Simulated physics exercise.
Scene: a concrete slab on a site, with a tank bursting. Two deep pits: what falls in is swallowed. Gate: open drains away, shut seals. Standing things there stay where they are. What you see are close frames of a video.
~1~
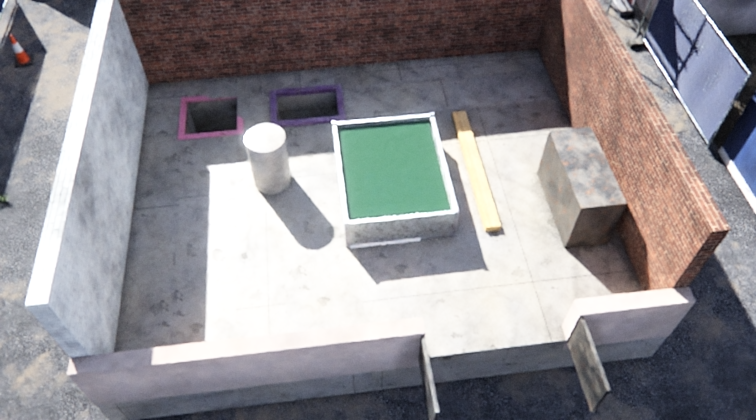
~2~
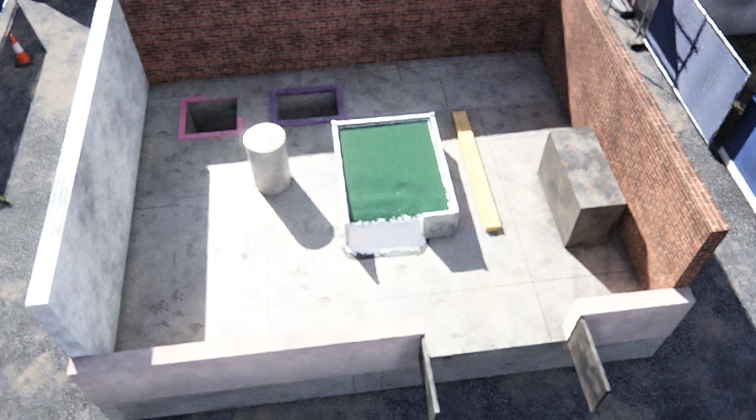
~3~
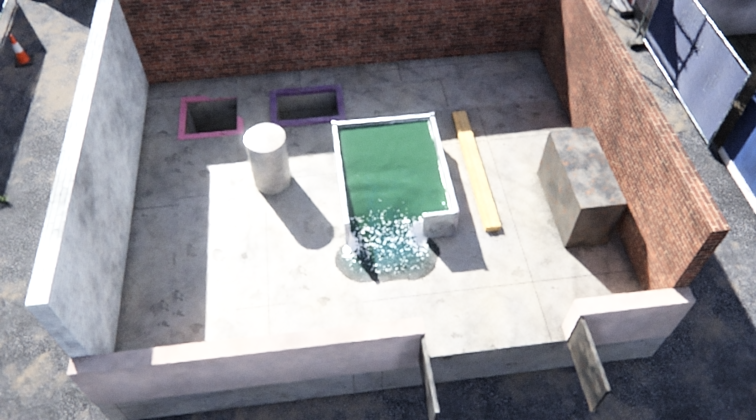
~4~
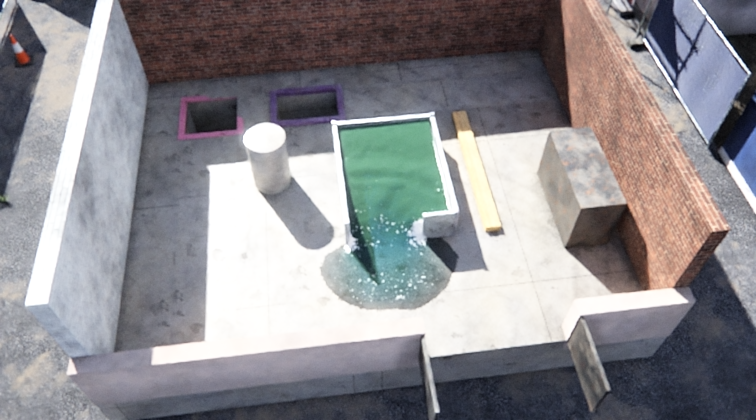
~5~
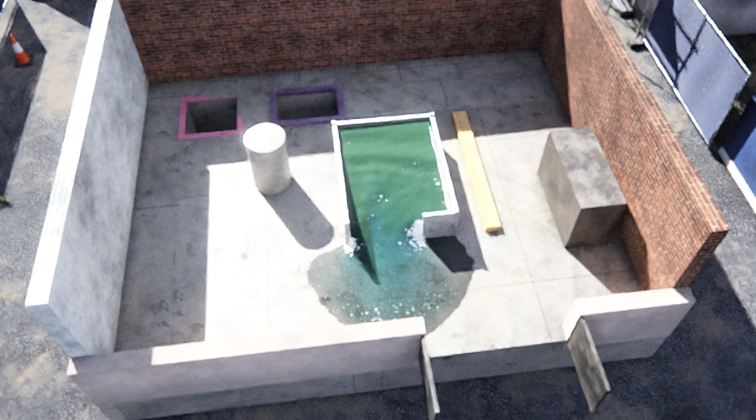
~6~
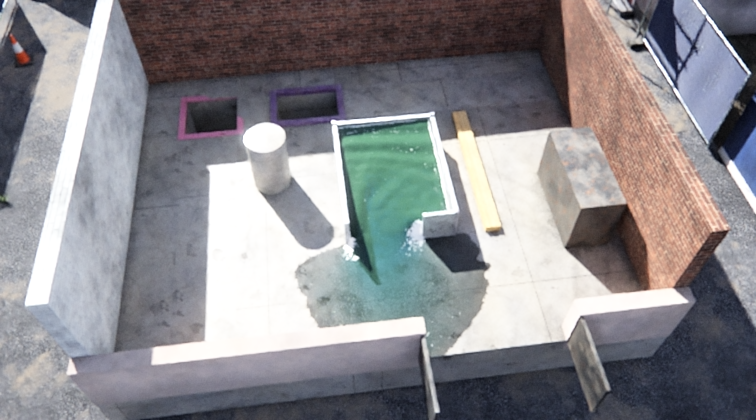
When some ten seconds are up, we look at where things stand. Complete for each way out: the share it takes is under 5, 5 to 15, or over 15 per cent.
Completed: For the gate it is over 15 per cent; for the purple pit it is under 5 per cent; for the pink pit it is 5 to 15 per cent.
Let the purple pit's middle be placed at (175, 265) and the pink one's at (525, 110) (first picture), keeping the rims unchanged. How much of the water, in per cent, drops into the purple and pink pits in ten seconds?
Estimated shares - purple: 15 %; pink: 0 %.
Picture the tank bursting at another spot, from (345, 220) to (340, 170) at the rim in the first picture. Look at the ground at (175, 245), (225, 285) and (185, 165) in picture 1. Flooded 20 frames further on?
Point 1: Inundated; point 2: Inundated; point 3: Inundated.
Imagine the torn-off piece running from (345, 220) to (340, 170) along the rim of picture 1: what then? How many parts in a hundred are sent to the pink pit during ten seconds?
Roughly 15 per cent goes to the pink pit.
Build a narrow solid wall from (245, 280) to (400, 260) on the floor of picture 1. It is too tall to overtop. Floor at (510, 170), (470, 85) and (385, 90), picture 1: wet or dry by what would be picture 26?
The first location is not reached, the second is not reached, and the third is not reached.
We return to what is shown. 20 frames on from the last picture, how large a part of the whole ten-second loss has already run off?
About 40 %.
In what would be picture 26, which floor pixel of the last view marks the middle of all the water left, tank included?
Roughly at (326, 261).
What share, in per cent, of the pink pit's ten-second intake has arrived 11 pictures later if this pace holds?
Working it through, I arrive at 0 %.
A moment on, water covers 15 % of the floor; the gate 3 %, the purple pit 0 %, the pink pit 0 %.
Next, water covers 15 % of the floor; the gate 9 %, the purple pit 0 %, the pink pit 0 %.
Then, water covers 25 % of the floor; the gate 18 %, the purple pit 0 %, the pink pit 0 %.
Later, water covers 40 % of the floor; the gate 27 %, the purple pit 0 %, the pink pit 2 %.
In the end, water covers 60 % of the floor; the gate 33 %, the purple pit 0 %, the pink pit 10 %.
